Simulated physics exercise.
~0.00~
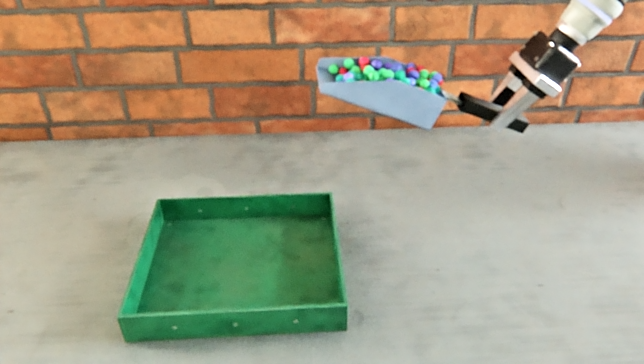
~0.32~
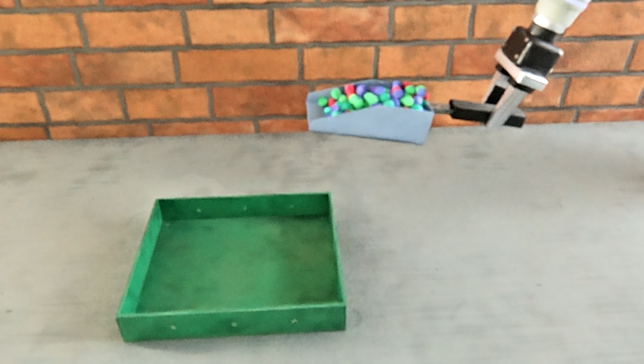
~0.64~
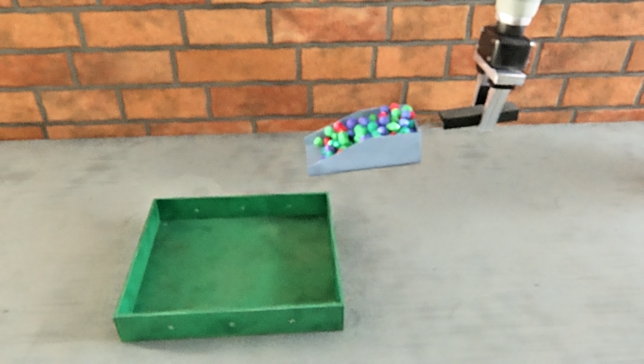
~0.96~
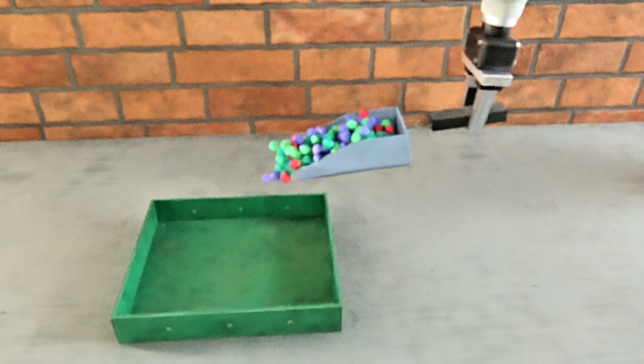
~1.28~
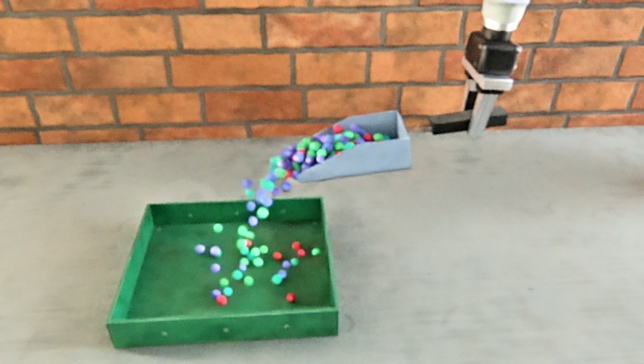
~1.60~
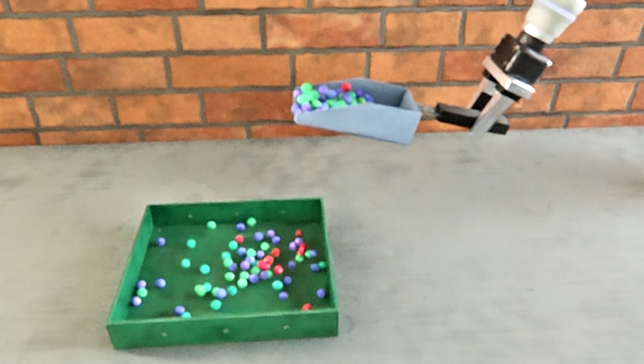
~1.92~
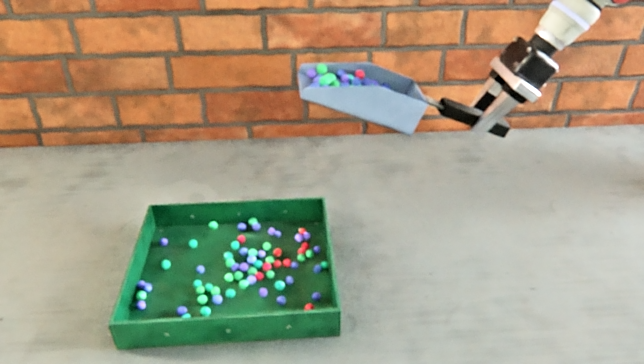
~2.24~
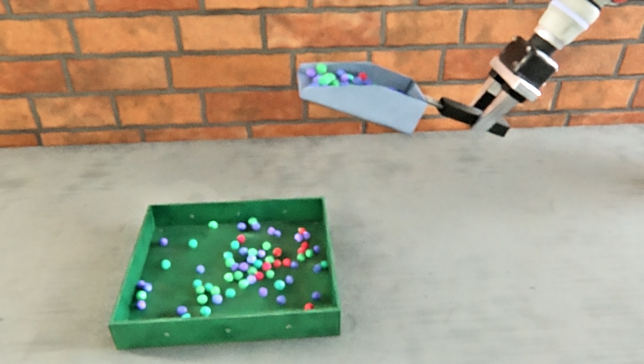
A robot arm tips a grey-blue scoop heaped with colourful round sweets down toward a green tray, spilling many of them into it, then raises and tilts the scoop back, ending still with sweets left inside and others scattered across the tray.
